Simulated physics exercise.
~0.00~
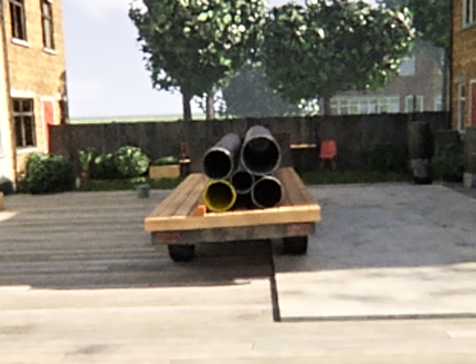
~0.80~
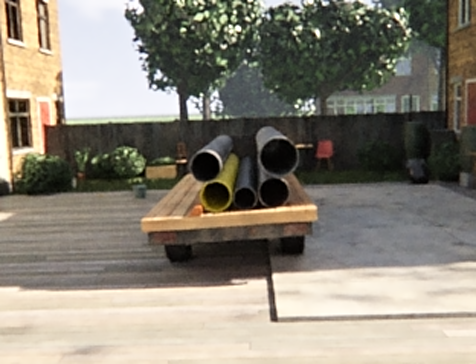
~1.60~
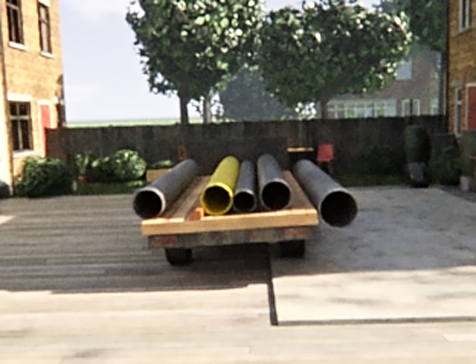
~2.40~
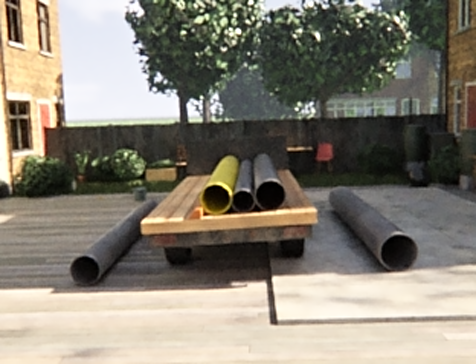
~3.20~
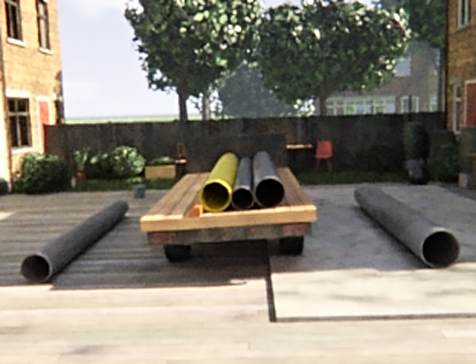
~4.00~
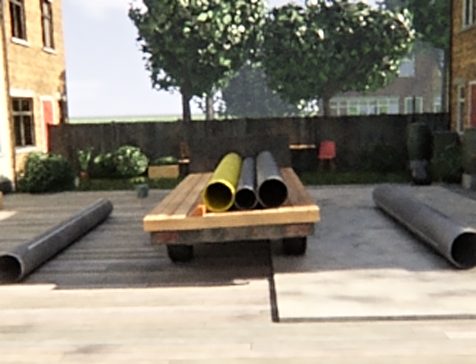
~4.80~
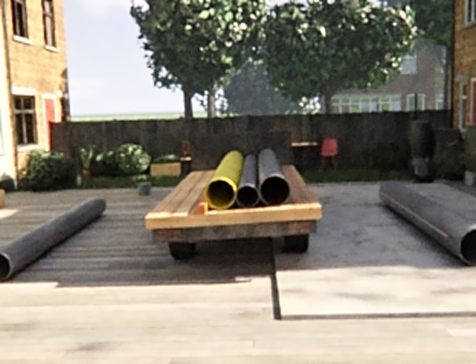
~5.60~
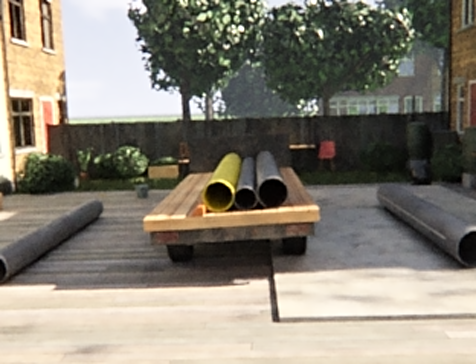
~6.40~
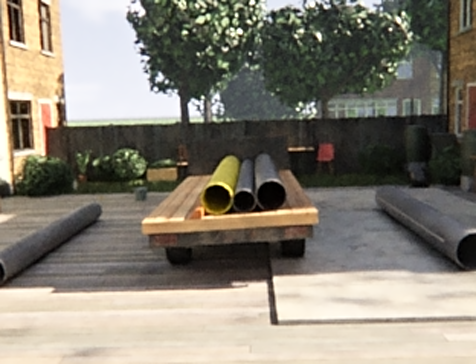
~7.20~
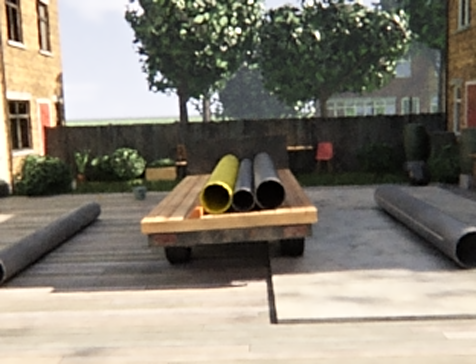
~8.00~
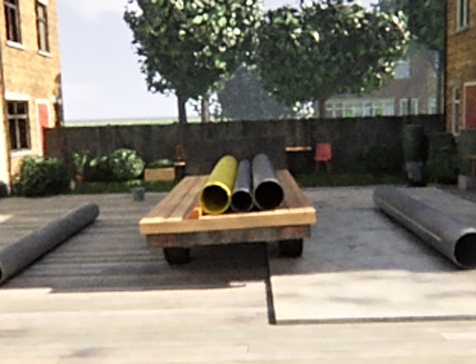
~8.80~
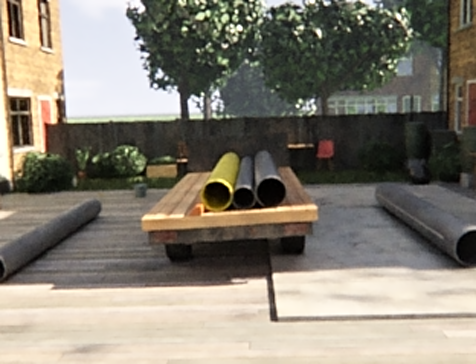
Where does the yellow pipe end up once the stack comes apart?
The yellow pipe stays on the trailer deck, lying beside the two dark pipes that also remain there.
